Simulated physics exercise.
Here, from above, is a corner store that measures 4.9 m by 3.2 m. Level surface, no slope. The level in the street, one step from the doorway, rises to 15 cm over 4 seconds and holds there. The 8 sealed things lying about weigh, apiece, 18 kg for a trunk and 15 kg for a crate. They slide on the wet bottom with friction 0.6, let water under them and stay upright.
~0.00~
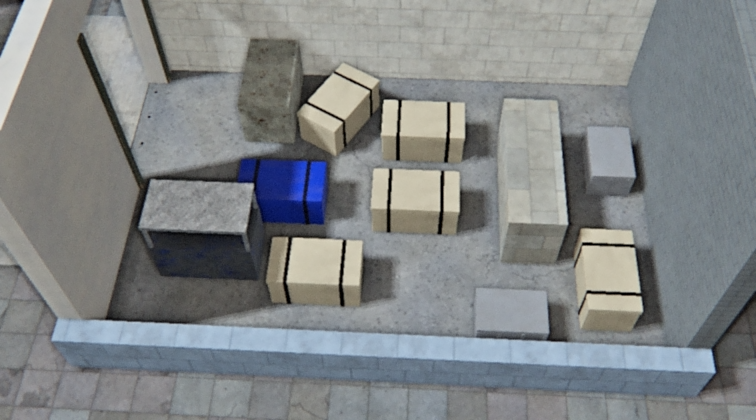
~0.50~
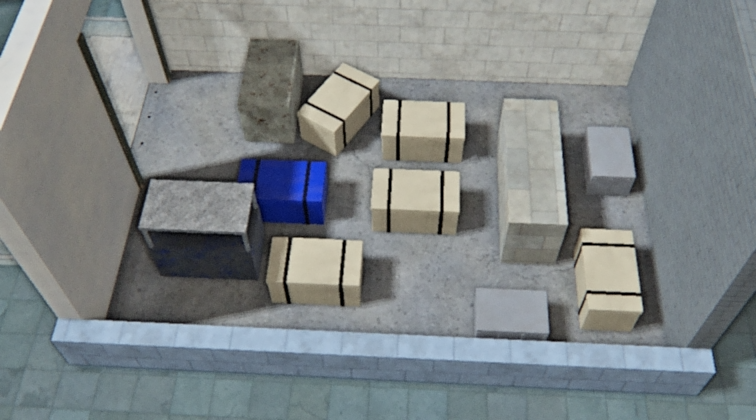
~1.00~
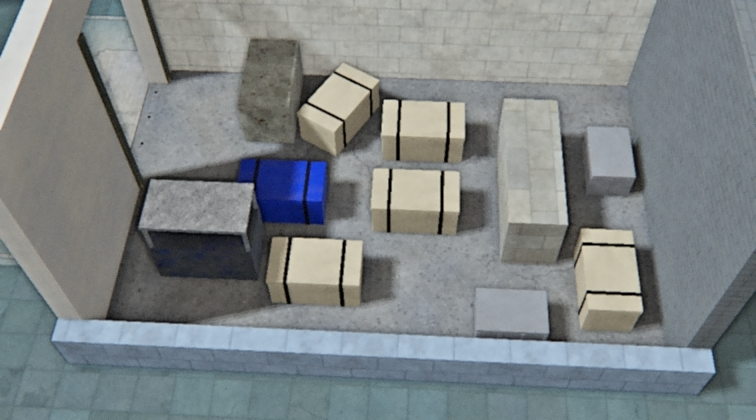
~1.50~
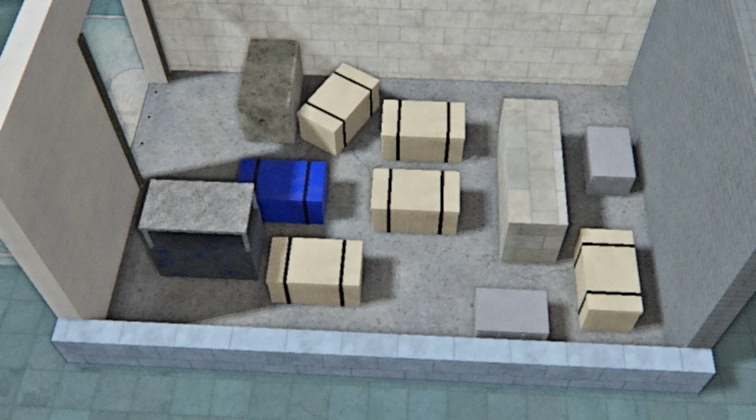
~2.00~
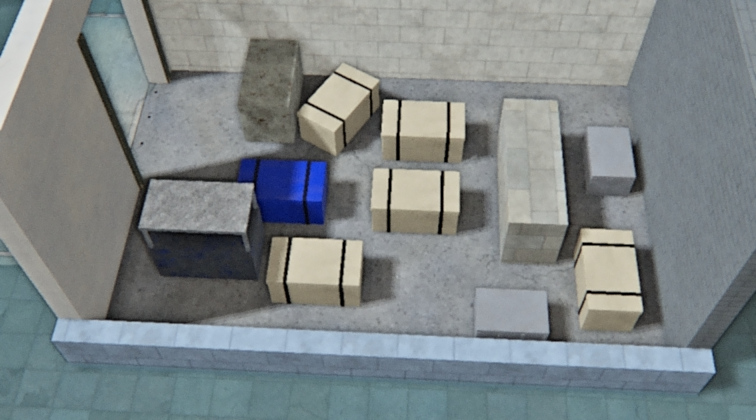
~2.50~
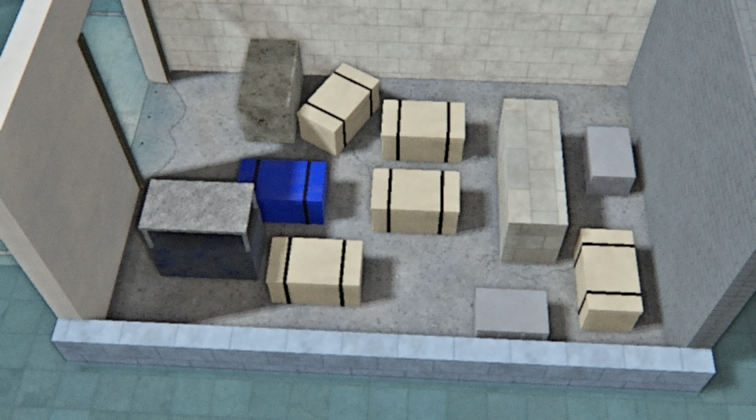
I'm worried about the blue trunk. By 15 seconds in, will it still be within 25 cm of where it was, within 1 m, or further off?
The move is big.
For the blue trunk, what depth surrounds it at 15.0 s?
Close to 8 centimetres.
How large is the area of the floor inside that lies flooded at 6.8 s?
Around 7.0 m2 of it.
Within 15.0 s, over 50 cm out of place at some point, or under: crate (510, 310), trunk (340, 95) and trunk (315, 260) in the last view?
In that order: Above, below, below.
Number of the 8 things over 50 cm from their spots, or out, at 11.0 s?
I make it 3 by then.
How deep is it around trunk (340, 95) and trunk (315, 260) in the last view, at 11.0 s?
Roughly 4 and 6 cm.
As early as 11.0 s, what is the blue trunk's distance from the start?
By then it has shifted roughly 140 cm.
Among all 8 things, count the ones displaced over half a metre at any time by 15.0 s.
The tally stands at 4.
After 3.5 s the blue trunk is near (281, 180), 0.0 m from its start, aground; 0 afloat.
After 6.8 s the blue trunk is near (329, 206), 0.5 m from its start, afloat; 1 afloat.
After 11.0 s the blue trunk is near (391, 270), 1.4 m from its start, afloat; 4 afloat.
After 15.0 s the blue trunk is near (362, 283), 1.3 m from its start, afloat; 8 afloat.
